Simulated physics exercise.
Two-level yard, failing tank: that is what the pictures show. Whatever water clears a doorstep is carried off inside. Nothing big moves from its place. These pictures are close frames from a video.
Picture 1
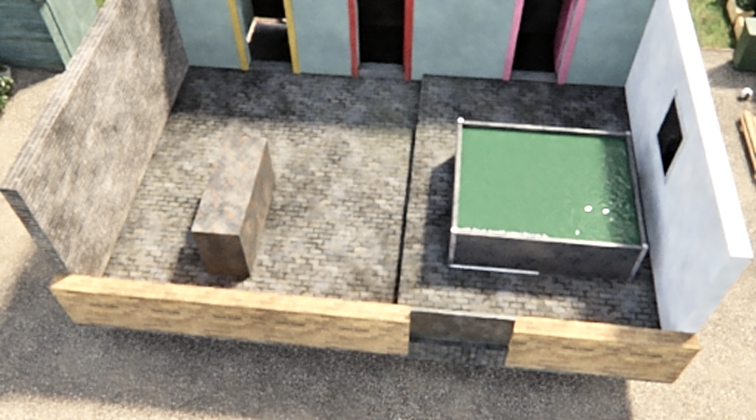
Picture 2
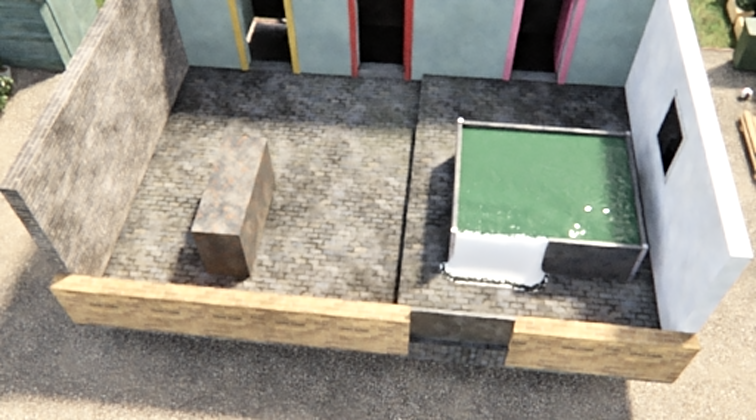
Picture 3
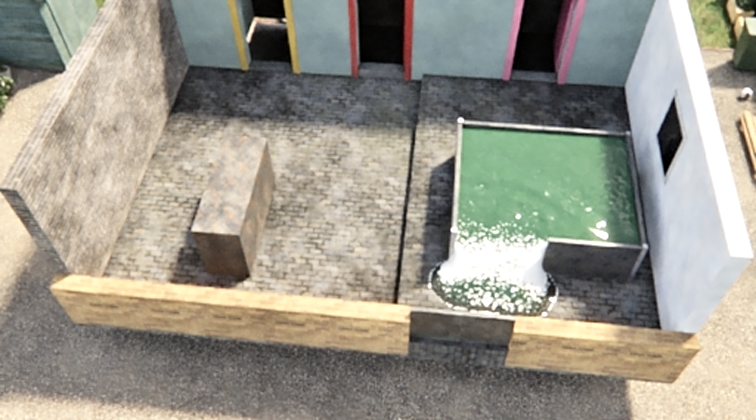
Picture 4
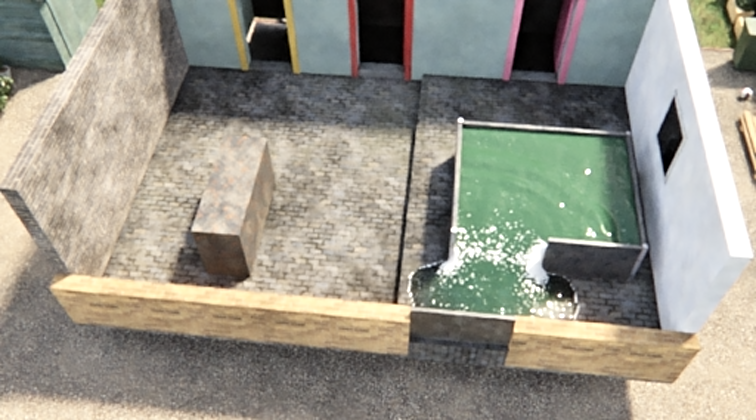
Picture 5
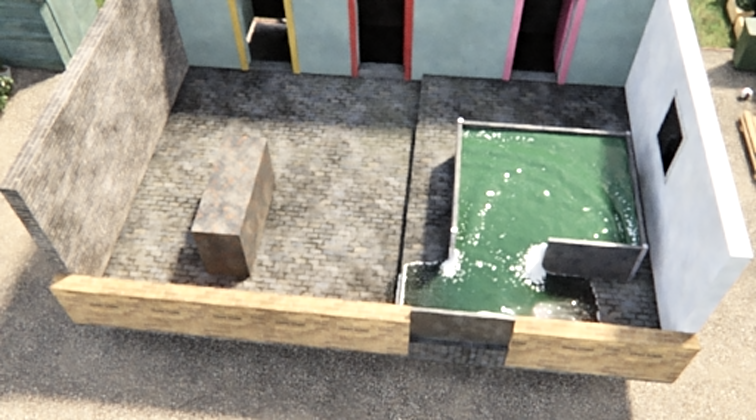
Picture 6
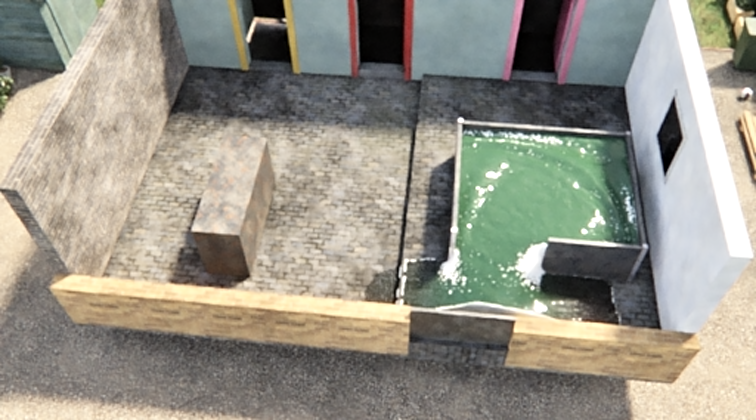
Green water bursts through a gap in the front of a tank, foams white onto the paving, and spreads left and right behind the low front wall while ripples cross the tank. The walled, grey-brick yard is seen from above by a still camera. A brown block stands at left, with yellow, red and pink doorways behind and a white wall at right.
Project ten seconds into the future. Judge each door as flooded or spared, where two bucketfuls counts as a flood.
The pink door is flooded, the yellow door is flooded, the red door is spared.
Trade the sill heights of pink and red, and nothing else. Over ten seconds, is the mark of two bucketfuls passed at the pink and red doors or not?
Then: The pink door holds; the red door takes more.
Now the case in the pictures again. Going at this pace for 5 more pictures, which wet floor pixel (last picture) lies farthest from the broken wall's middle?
Approximate pixel: (232, 316).
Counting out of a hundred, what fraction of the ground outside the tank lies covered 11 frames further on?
My estimate is close to 30 per cent.
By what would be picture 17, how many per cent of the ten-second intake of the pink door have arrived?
Close to 0 %.
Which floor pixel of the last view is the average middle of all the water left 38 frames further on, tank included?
Estimate: (425, 209).
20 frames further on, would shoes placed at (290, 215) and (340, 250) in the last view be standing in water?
Lab note, in the order given: Wet through; wet through.
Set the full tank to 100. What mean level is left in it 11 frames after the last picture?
That comes to about 56 per cent.
A moment on, water covers 15 % of the floor; the pink door not reached, the yellow door not reached, the red door not reached.
Next, water covers 30 % of the floor; the pink door not reached, the yellow door not reached, the red door not reached.
Then, water covers 55 % of the floor; the pink door not reached, the yellow door not reached, the red door not reached.
Later, water covers 90 % of the floor; the pink door under two buckets in, the yellow door over two buckets in, the red door wet at the sill, nothing in.
In the end, water covers 95 % of the floor; the pink door over two buckets in, the yellow door far over two buckets in, the red door wet at the sill, nothing in.
